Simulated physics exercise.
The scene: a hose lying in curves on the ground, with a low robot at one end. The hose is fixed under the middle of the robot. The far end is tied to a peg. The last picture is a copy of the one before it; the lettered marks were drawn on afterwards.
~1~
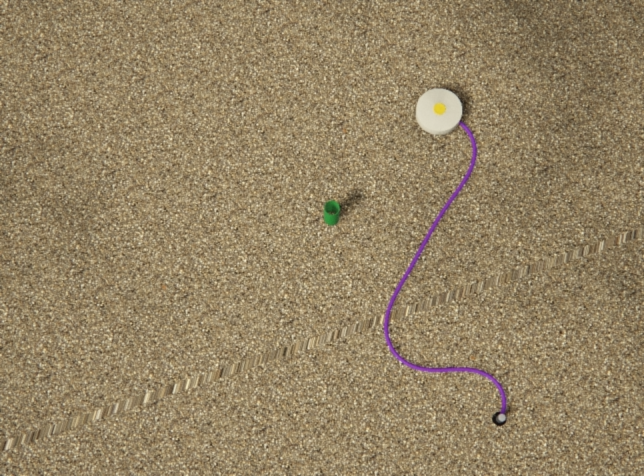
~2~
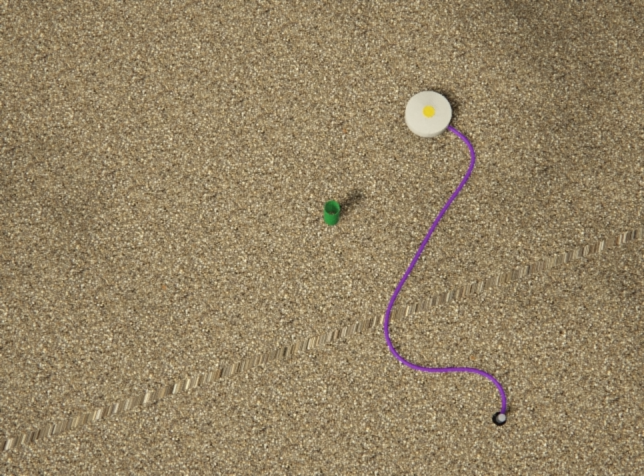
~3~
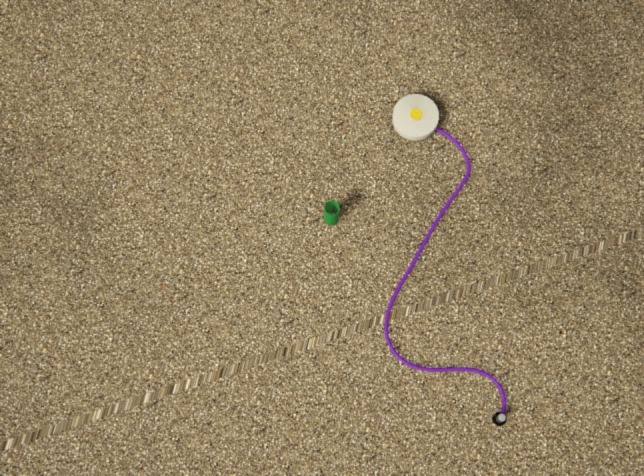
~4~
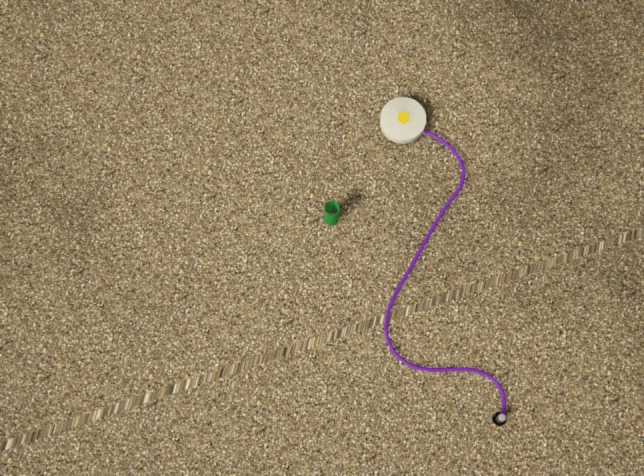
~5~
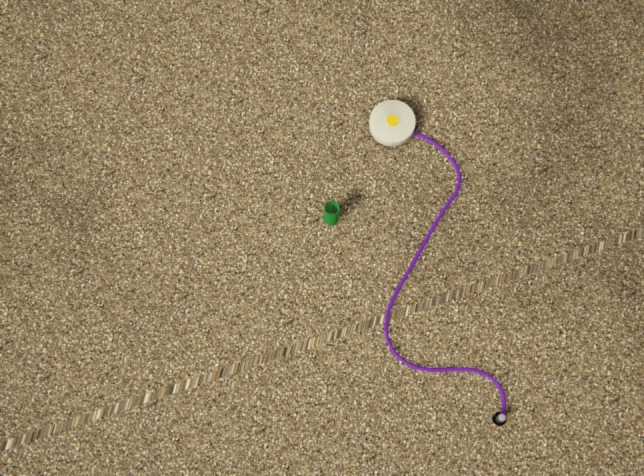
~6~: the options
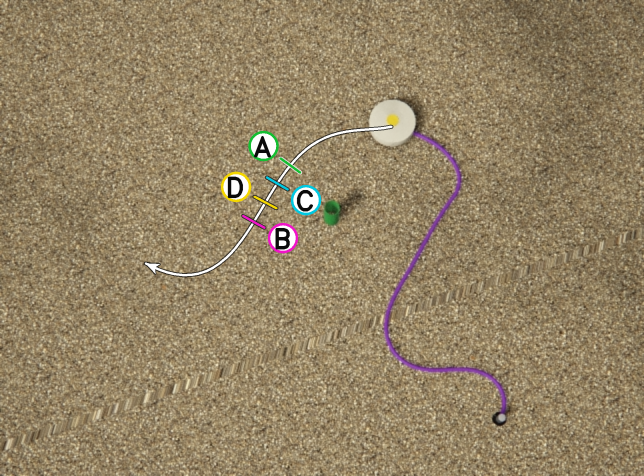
A round white disc-shaped robot with a yellow centre sits in the upper right of a speckled sandy-brown ground, seen from directly above. A purple hose curves from it down to a small dark peg at the lower right, with a green post near the middle and a faint track crossing diagonally. The robot slides steadily left and slightly down, drawing the hose's upper bend along while its lower curves stay still.
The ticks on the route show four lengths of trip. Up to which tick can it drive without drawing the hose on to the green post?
All is well up to B.
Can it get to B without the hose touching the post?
For that mark, yes.
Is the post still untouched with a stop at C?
For that mark, yes.
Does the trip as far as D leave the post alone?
Yes.
On the marked copy, A at (290, 165); B at (254, 222); C at (277, 183); D at (266, 202); the route from (391, 127) via (266, 202) to (146, 263).
Following B. Soon after the start, robot (328, 133), middle of the hose (400, 285).
Later, robot (282, 173), middle of the hose (400, 285).
In the end, robot (253, 219), middle of the hose (400, 285); nothing has been touched.
As for the rest, A is safe but short; C is safe but short; D is safe but short.
